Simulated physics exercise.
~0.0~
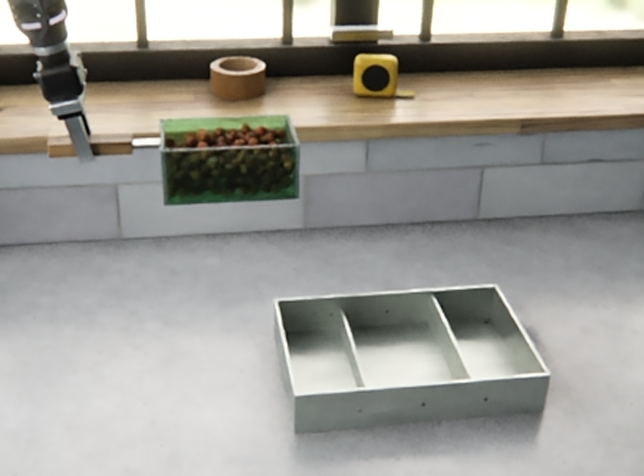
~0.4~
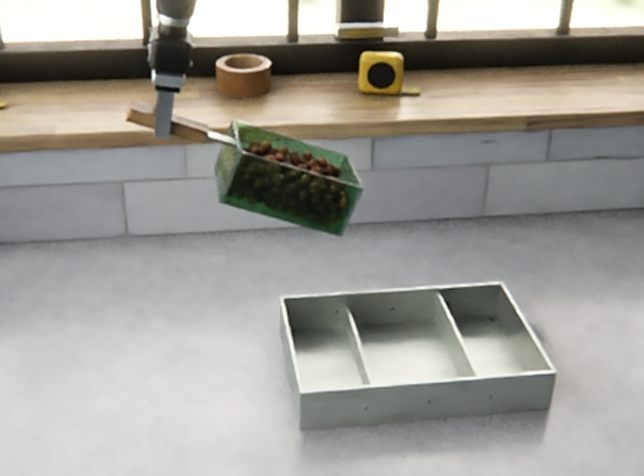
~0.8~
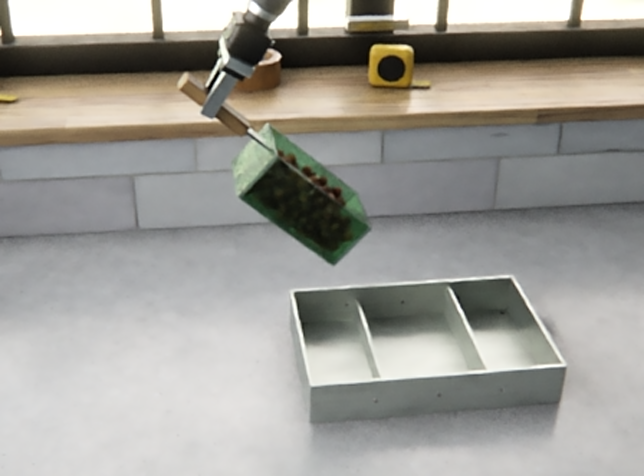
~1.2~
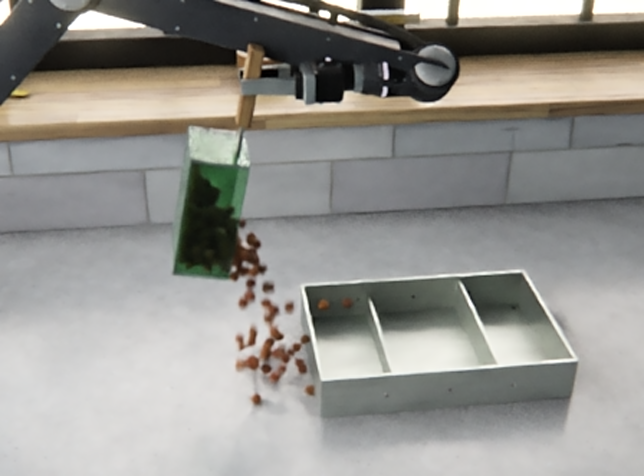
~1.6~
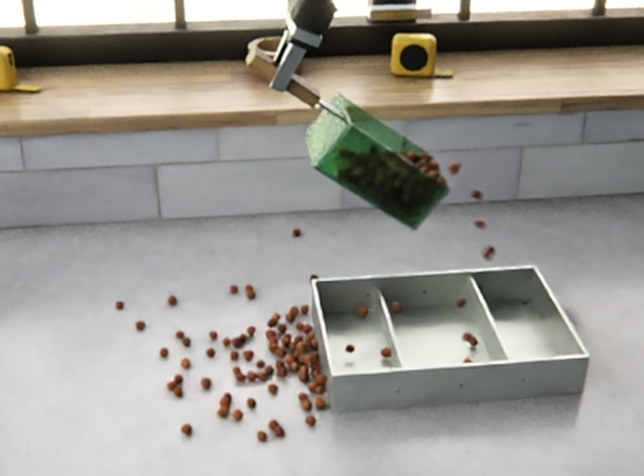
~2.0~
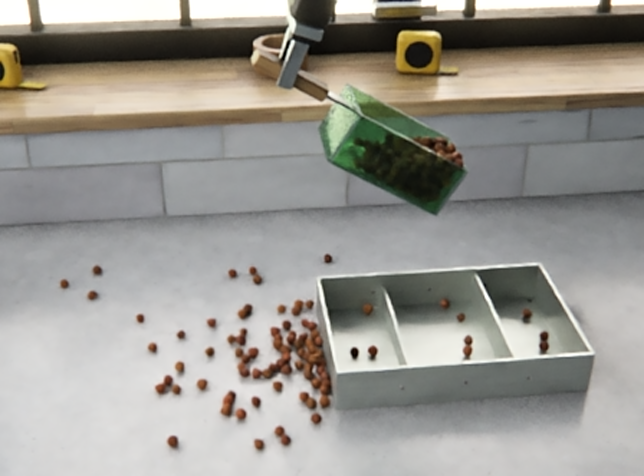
At first, a robot arm holds a green see-through box of hazelnuts level by its handle, above and to the left of a pale crate split into three parts. The arm moves the box right and tips it forward more and more steeply. It then swings back left with the box almost upside down, and nuts pour onto the grey surface beside the crate. Next the arm carries the box right and tilts it partway back, while a few more nuts drop into the crate. It ends with many nuts still in the tilted box, a wide scatter left of the crate, and only a few in each part.
